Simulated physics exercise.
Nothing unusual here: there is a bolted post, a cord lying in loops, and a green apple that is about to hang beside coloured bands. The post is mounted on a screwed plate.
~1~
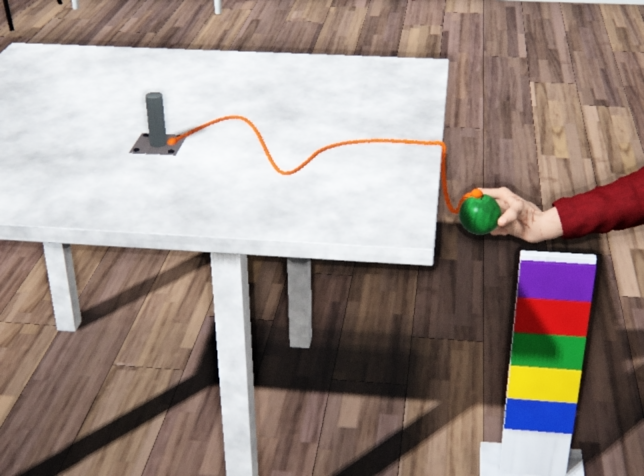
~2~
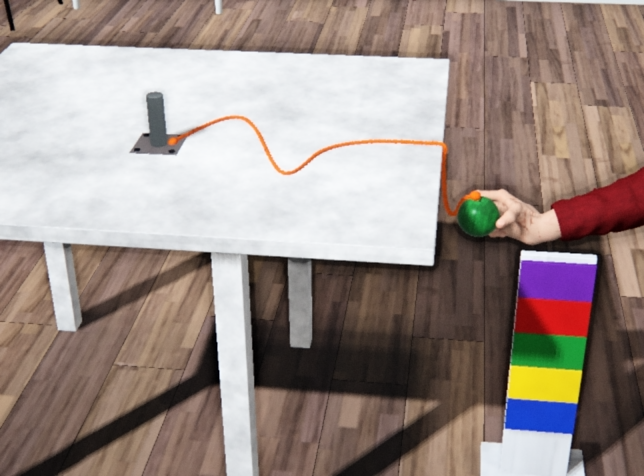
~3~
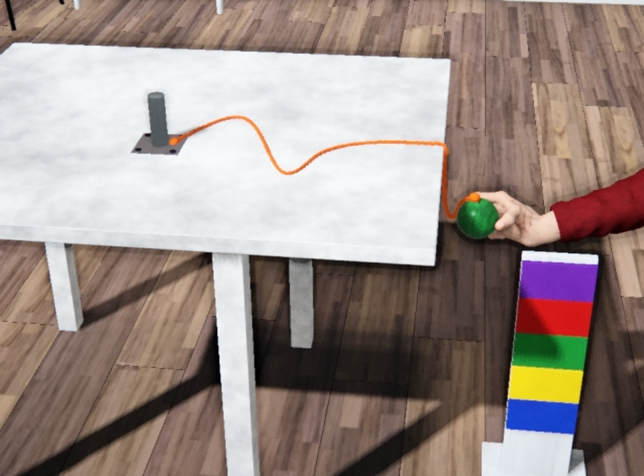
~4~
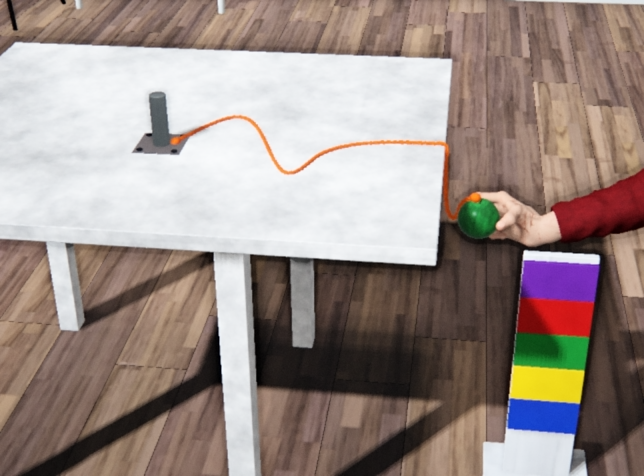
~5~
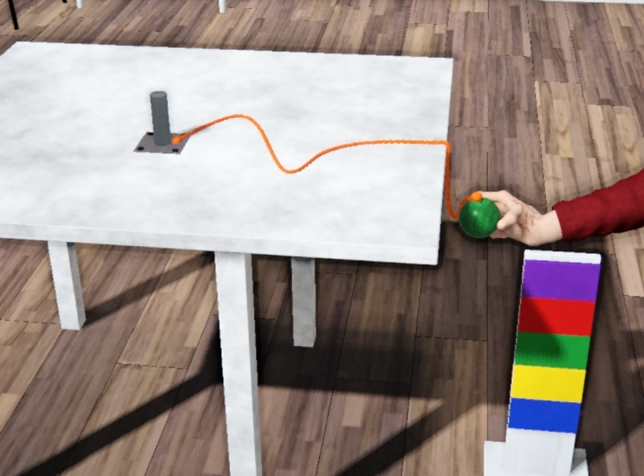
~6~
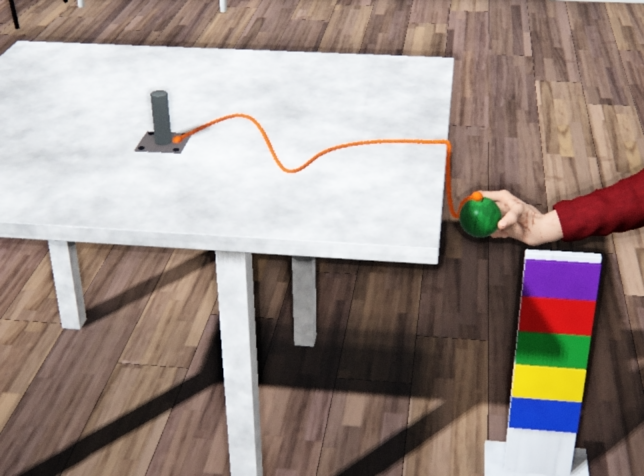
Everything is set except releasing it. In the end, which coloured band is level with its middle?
The blue band.
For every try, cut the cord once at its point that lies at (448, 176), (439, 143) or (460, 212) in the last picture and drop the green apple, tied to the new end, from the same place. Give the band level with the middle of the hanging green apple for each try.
One at a time, the answers are: Green; red; yellow.
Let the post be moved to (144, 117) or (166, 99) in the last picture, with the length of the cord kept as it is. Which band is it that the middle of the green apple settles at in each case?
Result 1: Yellow. Result 2: Yellow.
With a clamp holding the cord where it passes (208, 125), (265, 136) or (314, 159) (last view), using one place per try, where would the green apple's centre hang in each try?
First near (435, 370), then near (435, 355), then near (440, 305).
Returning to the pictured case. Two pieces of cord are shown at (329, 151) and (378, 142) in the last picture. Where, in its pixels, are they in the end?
(446, 184) for the first, (443, 231) for the second.
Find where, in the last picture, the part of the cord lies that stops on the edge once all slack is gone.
It sits at about (312, 160).
Soon after, apple near (468, 376); level with yellow.
Then, apple near (416, 382); level with blue.
Further on, apple near (435, 399); level with blue.
At rest, apple near (431, 399); level with blue. Its middle rests at the blue band.
